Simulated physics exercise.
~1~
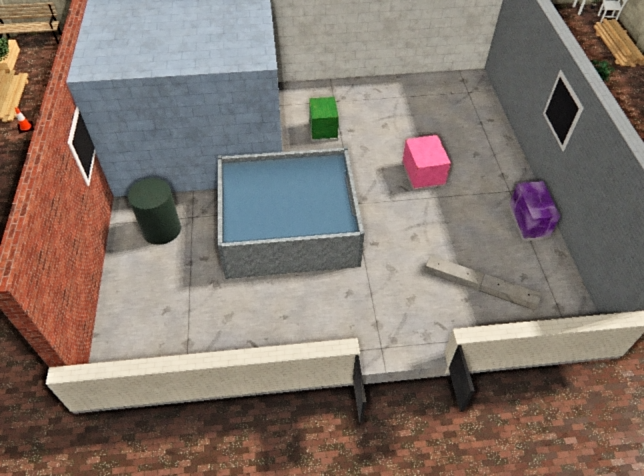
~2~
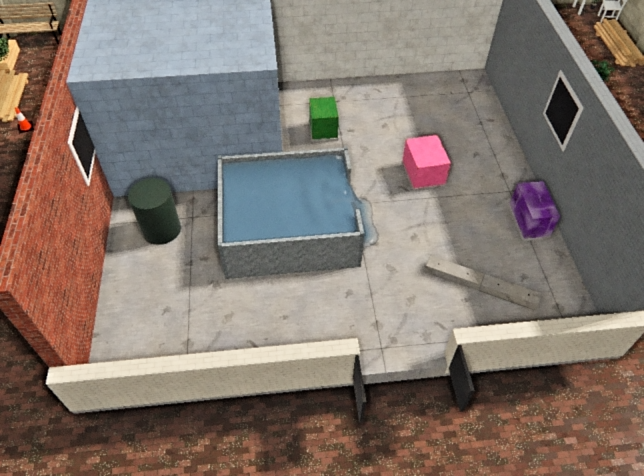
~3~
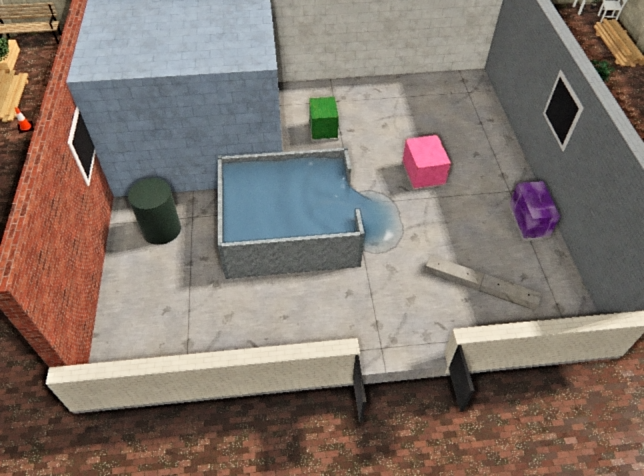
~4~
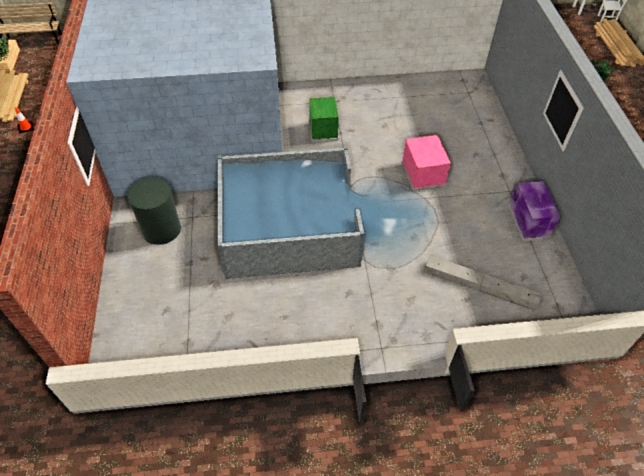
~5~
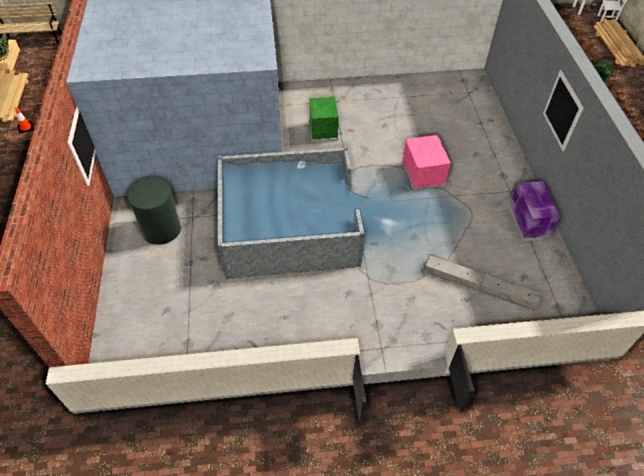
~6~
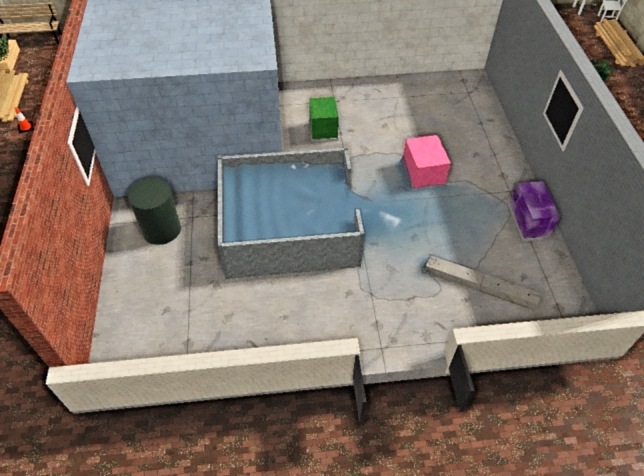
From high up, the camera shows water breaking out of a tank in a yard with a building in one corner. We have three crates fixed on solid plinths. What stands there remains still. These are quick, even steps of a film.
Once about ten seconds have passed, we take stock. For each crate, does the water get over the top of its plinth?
Outcome: The green crate gets touched by the water, the pink crate gets touched by the water, the purple crate gets touched by the water.
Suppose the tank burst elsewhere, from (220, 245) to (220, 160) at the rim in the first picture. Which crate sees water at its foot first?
The crate marked pink comes first.
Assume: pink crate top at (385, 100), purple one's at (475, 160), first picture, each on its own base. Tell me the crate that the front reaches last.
Answer: The green one.
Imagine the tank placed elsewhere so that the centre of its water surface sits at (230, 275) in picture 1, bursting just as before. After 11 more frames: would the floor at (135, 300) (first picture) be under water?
Not reached.
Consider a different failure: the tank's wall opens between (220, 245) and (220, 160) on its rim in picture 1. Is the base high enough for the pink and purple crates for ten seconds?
As I see it, the pink crate gets reached, and the purple crate gets reached.
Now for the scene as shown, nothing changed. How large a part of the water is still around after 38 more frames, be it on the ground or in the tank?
I'd put it near 98 %.
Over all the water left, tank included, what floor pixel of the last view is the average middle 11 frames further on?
Somewhere near (359, 223).
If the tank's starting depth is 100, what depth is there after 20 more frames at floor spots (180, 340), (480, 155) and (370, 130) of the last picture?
Estimated readings in sequence: 0, 6, 2 percent.
A moment on, water covers 25 % of the floor; the green crate water round its plinth, the pink crate water round its plinth, the purple crate water round its plinth.
Next, water covers 40 % of the floor; the green crate water round its plinth, the pink crate water round its plinth, the purple crate water round its plinth.
Then, water covers 55 % of the floor; the green crate water round its plinth, the pink crate water round its plinth, the purple crate water round its plinth.
Later, water covers 85 % of the floor; the green crate water round its plinth, the pink crate water round its plinth, the purple crate water round its plinth.
In the end, water covers 95 % of the floor; the green crate was topped, the pink crate was topped, the purple crate was topped.
